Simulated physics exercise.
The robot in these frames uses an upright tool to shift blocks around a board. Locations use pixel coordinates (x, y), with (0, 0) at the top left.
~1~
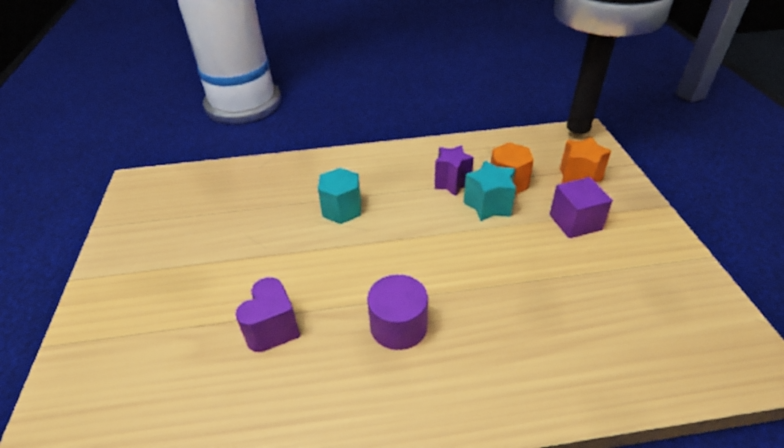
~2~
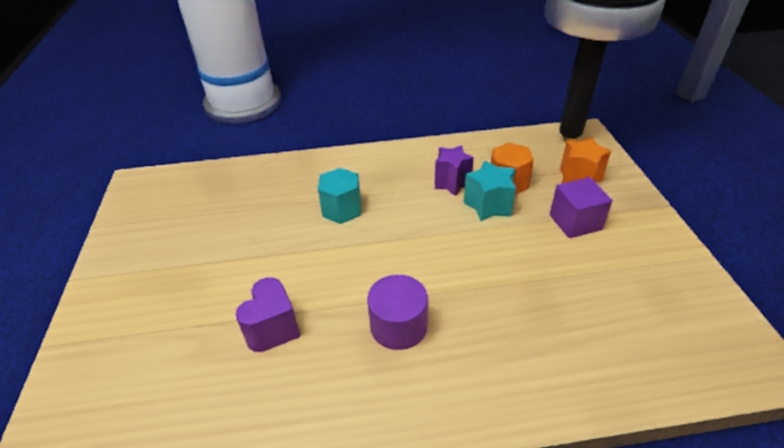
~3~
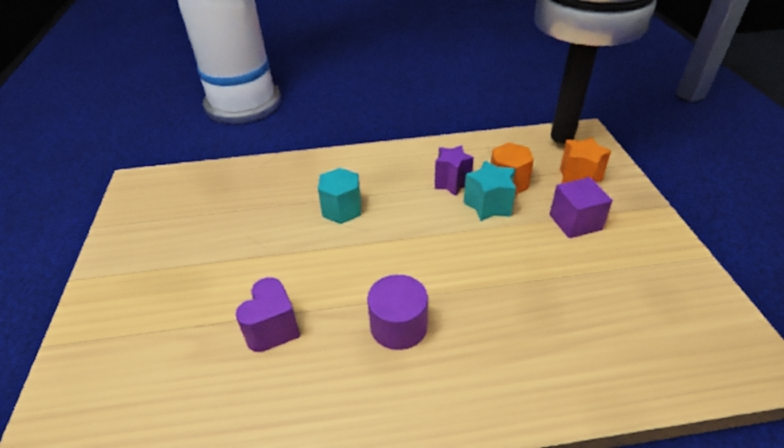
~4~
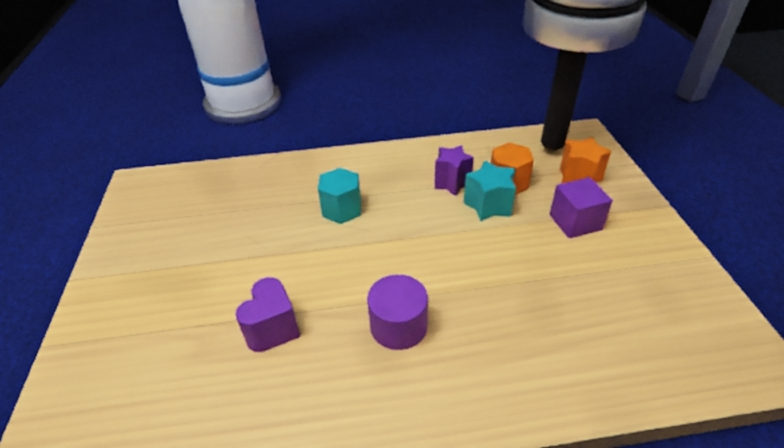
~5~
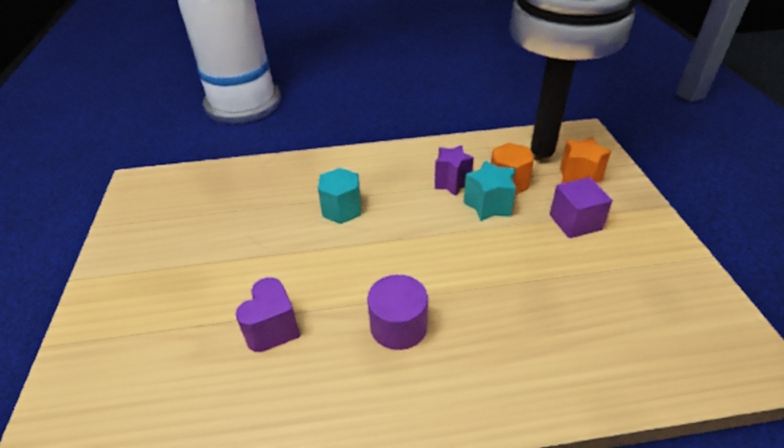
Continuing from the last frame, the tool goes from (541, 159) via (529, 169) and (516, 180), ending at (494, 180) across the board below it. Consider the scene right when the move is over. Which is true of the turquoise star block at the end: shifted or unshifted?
The push reaches it.
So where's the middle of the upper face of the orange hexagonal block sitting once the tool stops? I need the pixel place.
It will likely be found at (481, 167).
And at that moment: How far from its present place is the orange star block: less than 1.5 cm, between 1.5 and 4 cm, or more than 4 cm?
If I had to pick, the orange star block travels less than 1.5 cm here.
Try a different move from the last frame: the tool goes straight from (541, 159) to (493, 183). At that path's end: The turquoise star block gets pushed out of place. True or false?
Verdict: True.
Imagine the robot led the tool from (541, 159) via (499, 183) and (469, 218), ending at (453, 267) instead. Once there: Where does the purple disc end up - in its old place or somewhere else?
That block slides.
The first path, step by step. Halfway along, tool (525, 167); turquoise star block (488, 180); orange hexagonal block (505, 159).
At the end, tool (495, 173); purple star block (442, 154), turned 20° clockwise; turquoise star block (475, 192); orange hexagonal block (481, 167); orange star block still.
